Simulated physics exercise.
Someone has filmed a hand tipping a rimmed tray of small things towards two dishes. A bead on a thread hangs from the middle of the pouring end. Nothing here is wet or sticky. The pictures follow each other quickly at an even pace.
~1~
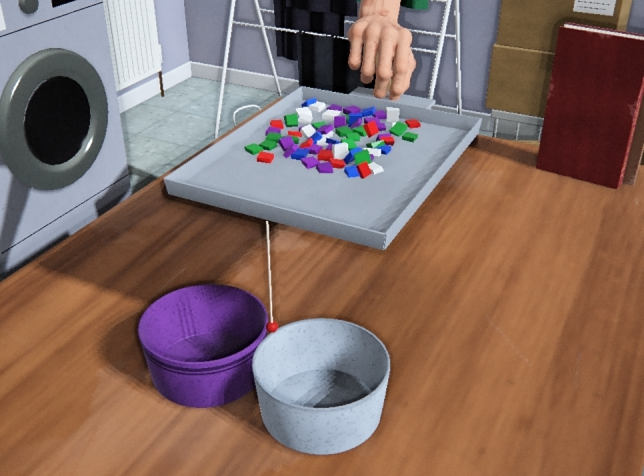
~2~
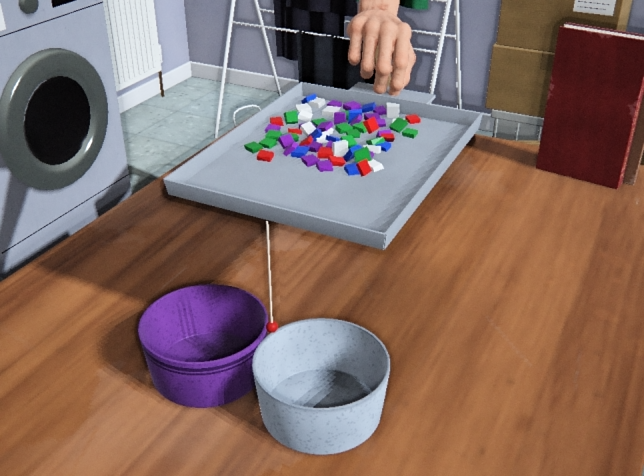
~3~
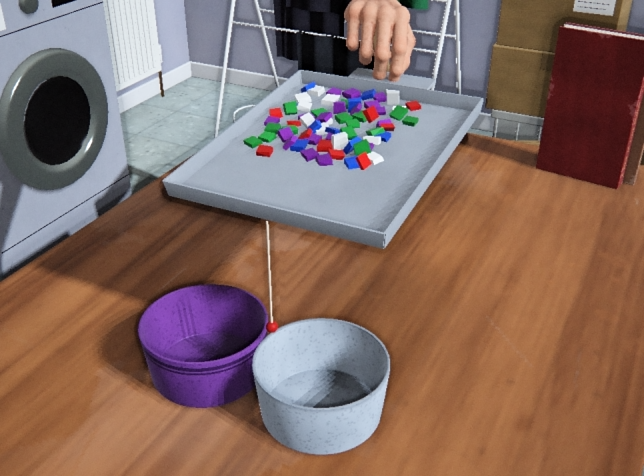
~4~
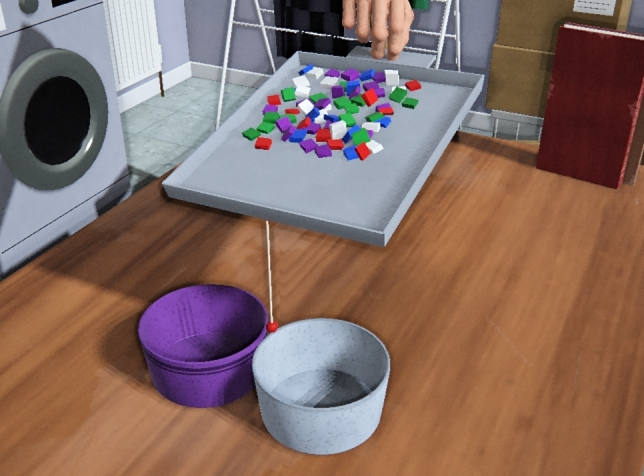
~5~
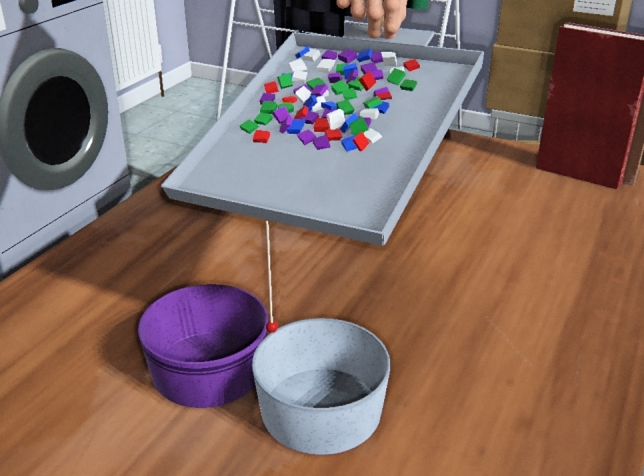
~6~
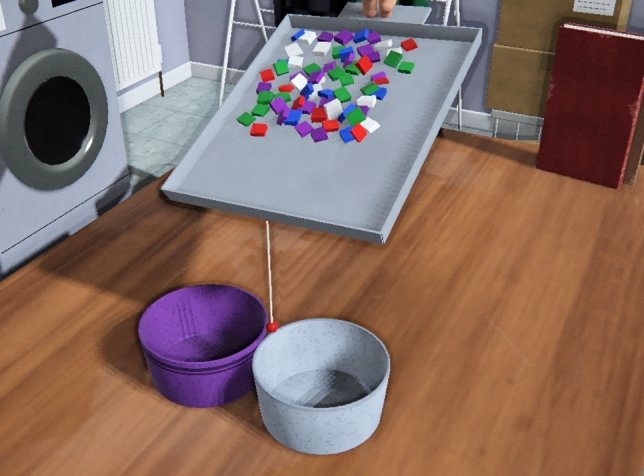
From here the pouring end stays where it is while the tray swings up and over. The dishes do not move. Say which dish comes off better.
It favours the left-hand dish.
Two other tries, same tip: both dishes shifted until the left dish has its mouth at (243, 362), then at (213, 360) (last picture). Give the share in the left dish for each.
First some 60, then 70 per cent.
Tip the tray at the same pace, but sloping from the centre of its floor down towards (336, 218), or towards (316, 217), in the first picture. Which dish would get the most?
First right, then the right one.
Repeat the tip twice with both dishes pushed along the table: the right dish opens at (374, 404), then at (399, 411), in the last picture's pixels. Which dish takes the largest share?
One: Left. Two: Left.
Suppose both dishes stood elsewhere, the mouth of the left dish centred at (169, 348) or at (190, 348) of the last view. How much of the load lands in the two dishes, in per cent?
About 90 and 90 per cent.
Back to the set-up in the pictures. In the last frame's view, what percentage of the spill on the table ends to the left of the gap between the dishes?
About 100 per cent.
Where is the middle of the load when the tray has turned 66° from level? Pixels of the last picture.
At about (232, 178).
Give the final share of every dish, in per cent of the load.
The left dish has 40 per cent, the right dish has 0.
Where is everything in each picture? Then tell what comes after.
The first frame shows corners of the pouring end near (167, 178) and (384, 233), level; middle of the load near (353, 137), mosaic tiles; left dish near (168, 379); right dish near (289, 425); bead on its thread near (272, 327).
The second frame shows corners of the pouring end near (167, 178) and (384, 232), level; middle of the load near (353, 134).
The third frame shows corners of the pouring end near (166, 180) and (383, 232), tipped barely, lowest at the left corner; middle of the load near (353, 124).
The fourth frame shows corners of the pouring end near (165, 182) and (382, 231), tipped a little, lowest at the left corner; middle of the load near (352, 109).
The fifth frame shows corners of the pouring end near (165, 185) and (381, 231), tipped clearly, lowest at the left corner; middle of the load near (350, 94).
The sixth frame shows corners of the pouring end near (164, 187) and (380, 231), tipped clearly, lowest at the left corner; middle of the load near (346, 80), only a few on the move; left dish near (168, 379); right dish near (289, 425).
Shortly afterwards, tray tipped steeply; all but a few on the tray; only a few in the air.
Next, tray tipped past a quarter turn; near a quarter on the tray; only a few in the right dish; a little in the left dish; near a third outside both; a little in the air.
Some moments later, tray tipped past a quarter turn; a little in the right dish; near half in the left dish; near half outside both.
In the end, tray tipped past a quarter turn; a little in the right dish; near half in the left dish; near half outside both.
